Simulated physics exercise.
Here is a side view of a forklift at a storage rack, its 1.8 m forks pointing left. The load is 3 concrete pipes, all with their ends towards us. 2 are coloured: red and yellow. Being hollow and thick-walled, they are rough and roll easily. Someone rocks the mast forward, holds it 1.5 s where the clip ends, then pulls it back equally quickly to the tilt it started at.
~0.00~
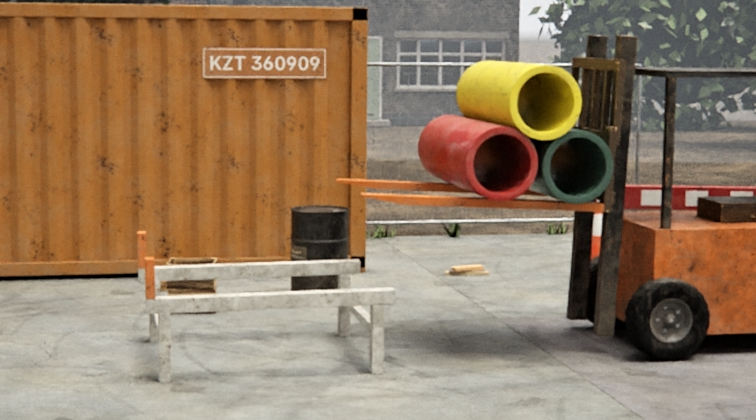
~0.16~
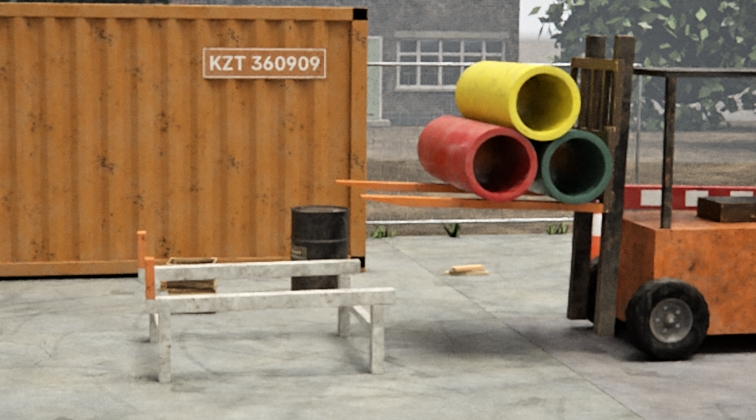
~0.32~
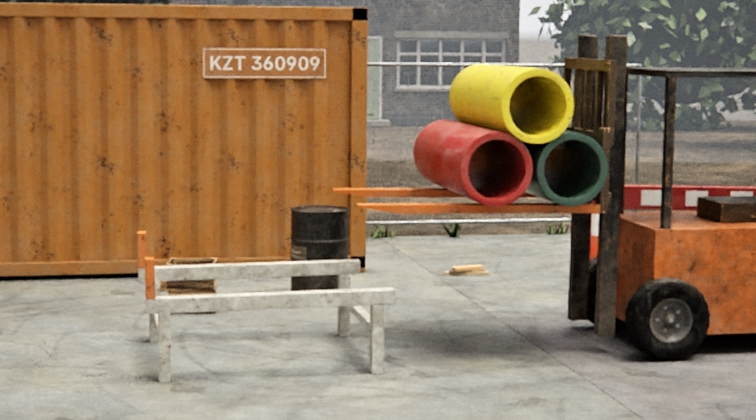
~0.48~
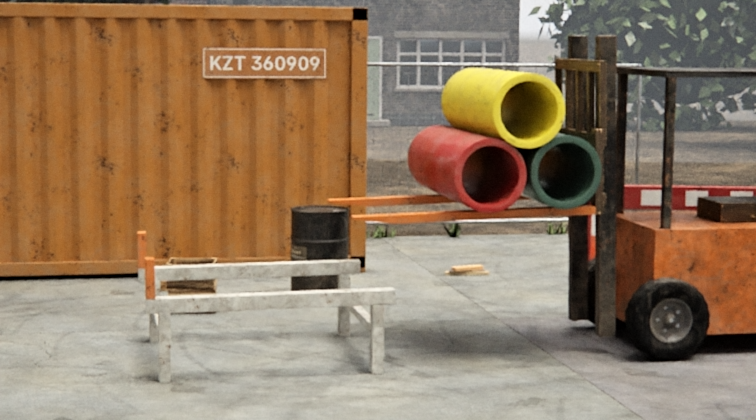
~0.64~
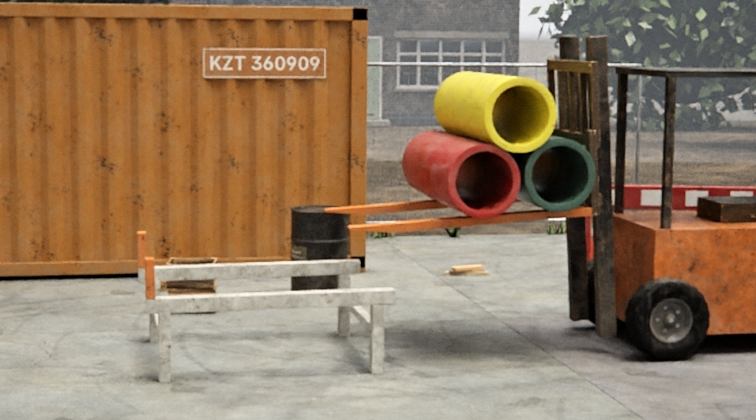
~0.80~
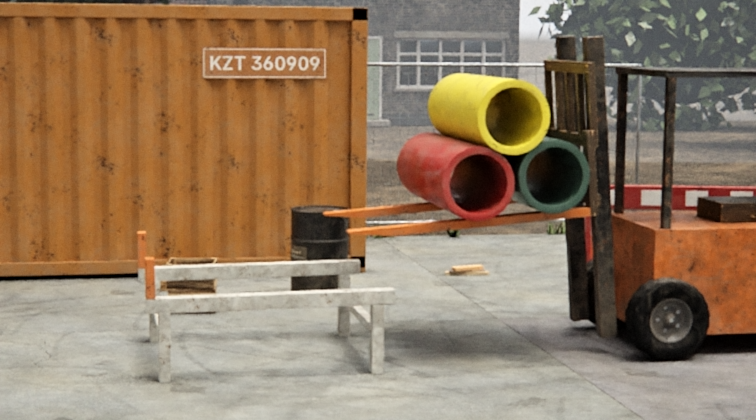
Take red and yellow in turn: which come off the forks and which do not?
Red: Drops off; yellow: Drops off.
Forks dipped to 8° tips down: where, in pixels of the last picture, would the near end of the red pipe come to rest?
It would finish close to (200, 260) in the last picture.
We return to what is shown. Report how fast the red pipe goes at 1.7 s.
Speed: Approx. 0.5 m/s.
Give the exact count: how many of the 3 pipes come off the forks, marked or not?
It comes to 3.
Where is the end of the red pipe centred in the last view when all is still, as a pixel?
Near (195, 259).
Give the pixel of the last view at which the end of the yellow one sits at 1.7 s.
At about (464, 122).
Then, 1.7 s in, red is on the forks, 55 cm from the tips, rolling left; yellow is up on others, 85 cm from the tips, rolling left; 0 gone from the forks.
Then, 2.9 s in, red is in the air, 110 cm from the rack's far end, rolling left; yellow is up on others, 125 cm from the rack's far end, rolling left; 2 gone from the forks.
In the end (7.3 s), red is on the rack, 35 cm from the rack's far end; yellow is beyond the stop, on the ground; 3 gone from the forks.
